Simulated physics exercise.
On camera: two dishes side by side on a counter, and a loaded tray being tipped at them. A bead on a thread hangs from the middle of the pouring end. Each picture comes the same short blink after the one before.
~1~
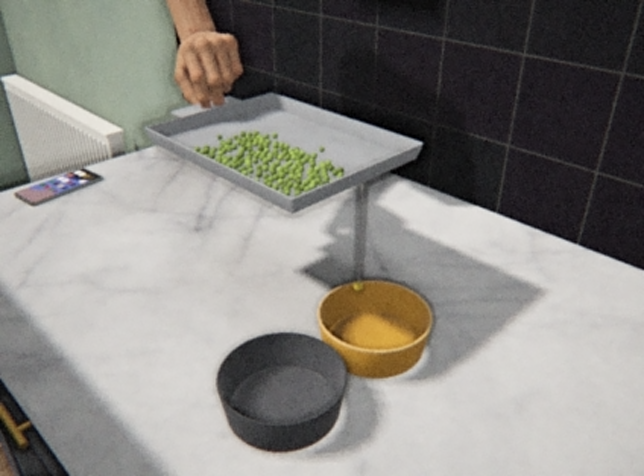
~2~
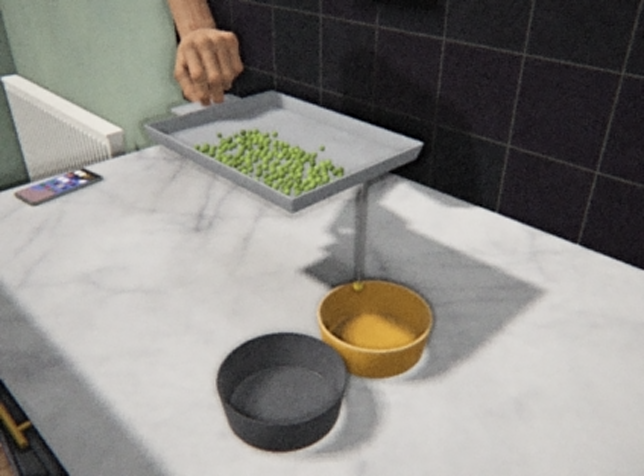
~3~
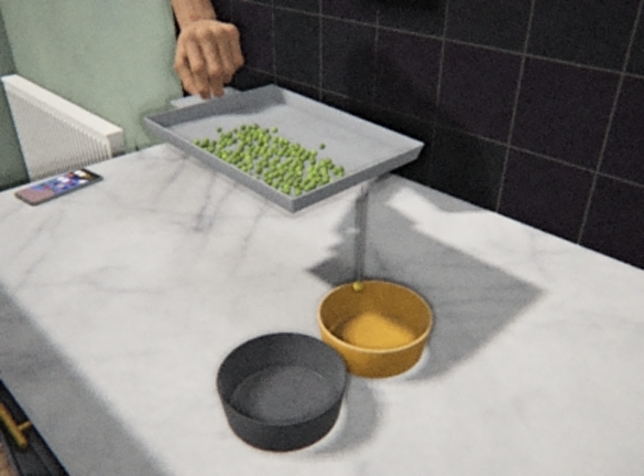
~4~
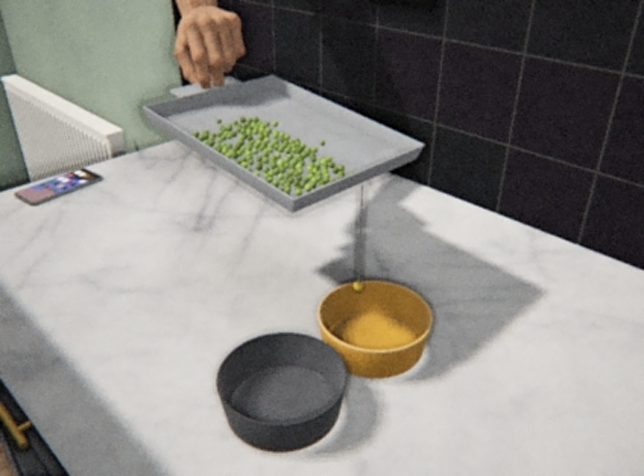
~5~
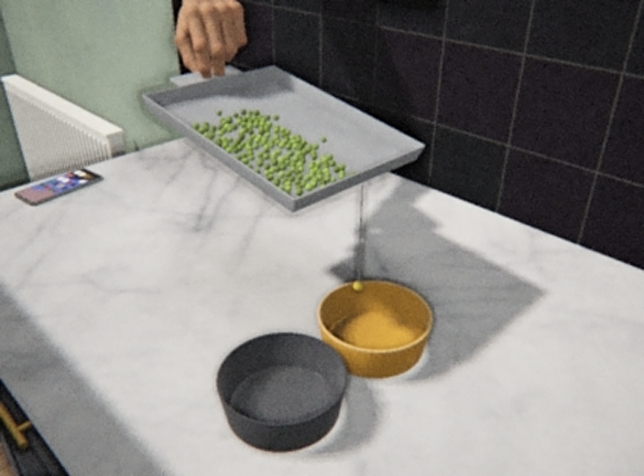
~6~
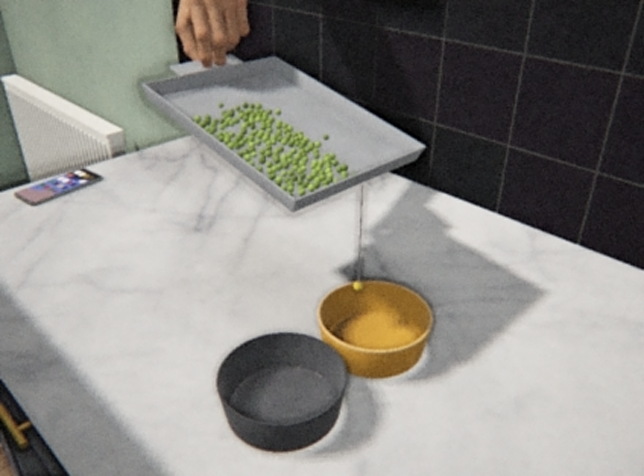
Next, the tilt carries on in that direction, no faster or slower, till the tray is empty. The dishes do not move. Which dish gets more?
The right one ends fuller.
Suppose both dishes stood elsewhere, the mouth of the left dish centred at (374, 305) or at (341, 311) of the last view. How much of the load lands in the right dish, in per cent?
Near 10 % and 20 %.
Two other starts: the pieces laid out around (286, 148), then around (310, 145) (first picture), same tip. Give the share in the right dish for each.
Roughly 70 per cent, and 60 per cent.
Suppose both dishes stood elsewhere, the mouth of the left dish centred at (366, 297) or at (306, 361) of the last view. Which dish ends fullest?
The first try: The left-hand dish. The second: Right.
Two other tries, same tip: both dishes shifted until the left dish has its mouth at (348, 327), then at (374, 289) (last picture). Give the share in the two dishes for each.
Roughly 90 per cent, and 50 per cent.
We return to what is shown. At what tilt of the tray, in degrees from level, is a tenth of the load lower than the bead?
Roughly 80°.
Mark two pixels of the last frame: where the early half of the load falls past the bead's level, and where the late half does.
Around (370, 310) and then (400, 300).
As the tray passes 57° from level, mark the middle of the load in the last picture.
Close to (338, 167).
Soon after the last picture, tray tipped steeply; nearly all on the tray; a stray few in the air.
A little later, tray tipped right over; about a quarter on the tray; a small part in the left dish; about half in the right dish; a small part outside both; about a quarter in the air.
Later still, tray tipped past a quarter turn; a small part in the left dish; about two thirds in the right dish; about a quarter outside both.
At rest, tray tipped past a quarter turn; a small part in the left dish; about two thirds in the right dish; about a quarter outside both.
